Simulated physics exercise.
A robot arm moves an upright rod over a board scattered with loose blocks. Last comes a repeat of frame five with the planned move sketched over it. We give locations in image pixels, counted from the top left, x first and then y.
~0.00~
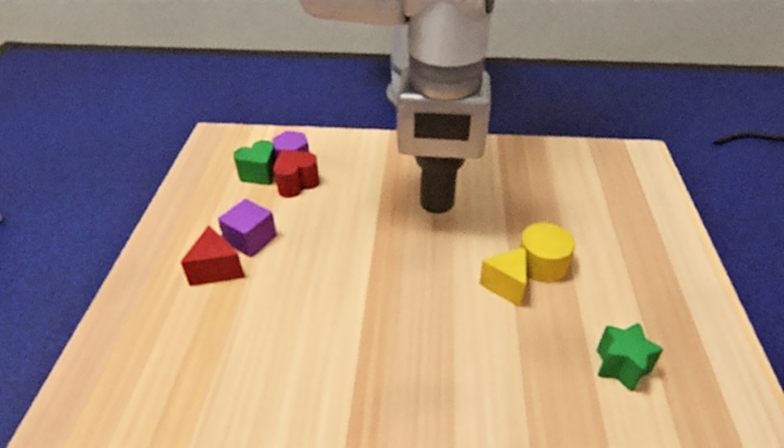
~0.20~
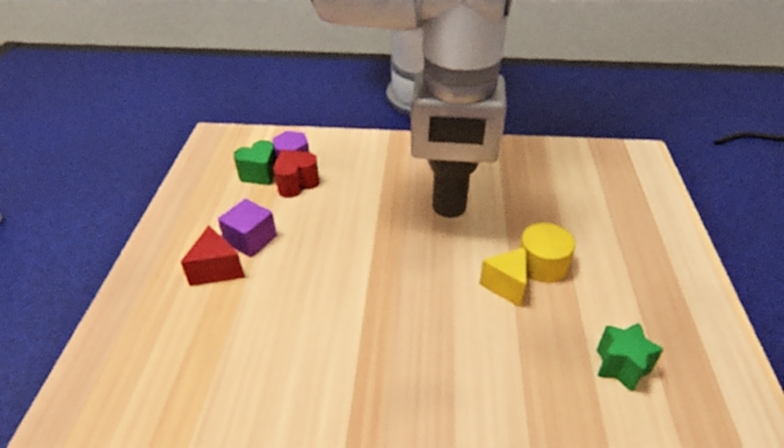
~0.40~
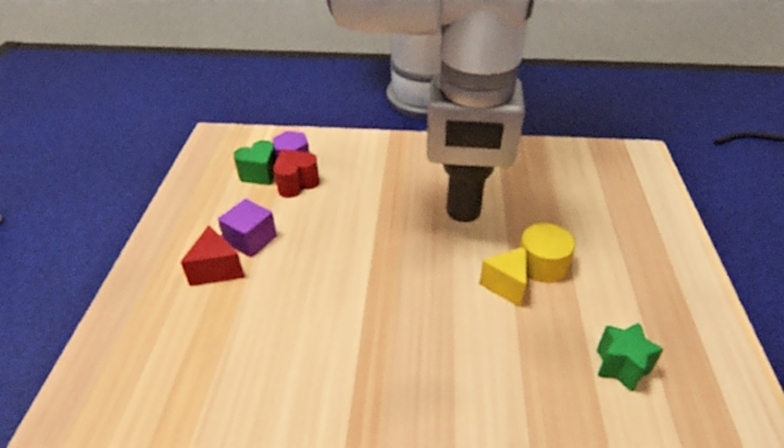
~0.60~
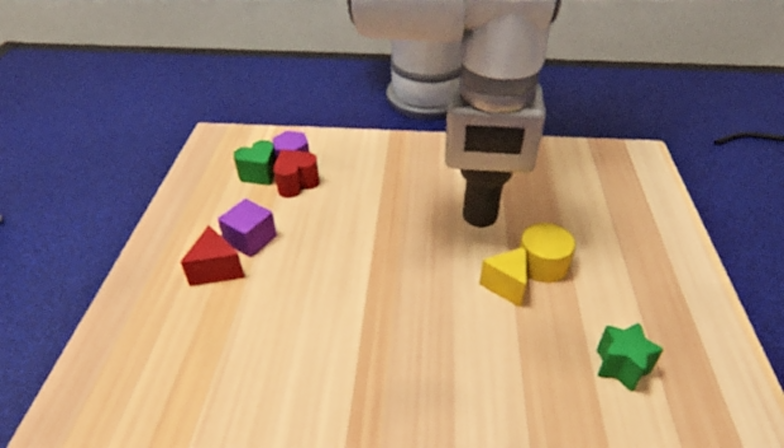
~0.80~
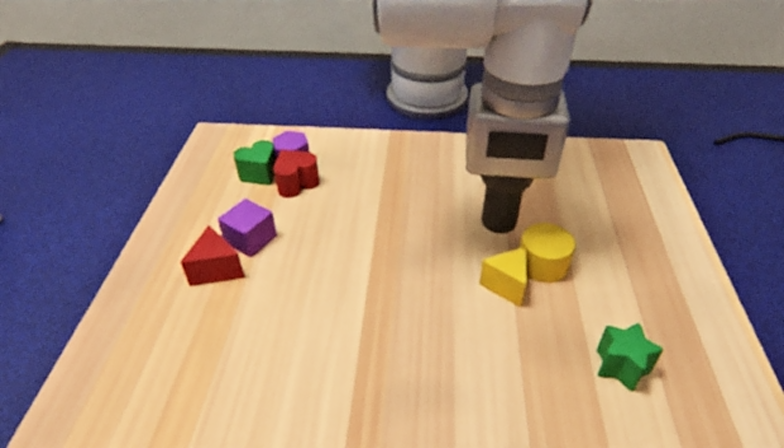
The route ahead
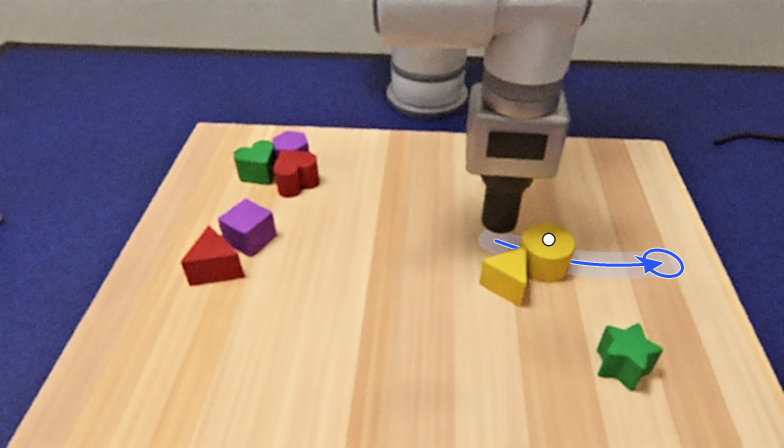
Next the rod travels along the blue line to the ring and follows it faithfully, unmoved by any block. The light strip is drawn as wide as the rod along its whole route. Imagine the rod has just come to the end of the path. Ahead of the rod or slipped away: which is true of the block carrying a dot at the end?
I think it loses its spot in front.
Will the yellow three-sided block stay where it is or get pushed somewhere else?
It is still on its spot.
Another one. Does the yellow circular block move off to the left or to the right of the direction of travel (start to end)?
It moves off to the right.
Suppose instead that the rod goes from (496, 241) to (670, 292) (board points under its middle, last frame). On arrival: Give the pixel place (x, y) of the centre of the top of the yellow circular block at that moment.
I'd place it at (632, 288), taking the centre of its top.
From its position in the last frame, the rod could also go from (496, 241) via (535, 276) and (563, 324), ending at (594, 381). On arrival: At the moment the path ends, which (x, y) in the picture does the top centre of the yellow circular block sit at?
I predict (599, 266).
Drawn move, from (496, 241) by way of (550, 257) and (607, 265) to (663, 263); the dot is on the yellow circular block.
On the path given first. One third of the way, rod at (555, 240); yellow circular block at (591, 260).
Two thirds of the way, rod at (614, 247); yellow circular block at (619, 274).
At the end, rod at (671, 245); yellow three-sided block still; yellow circular block at (619, 274).
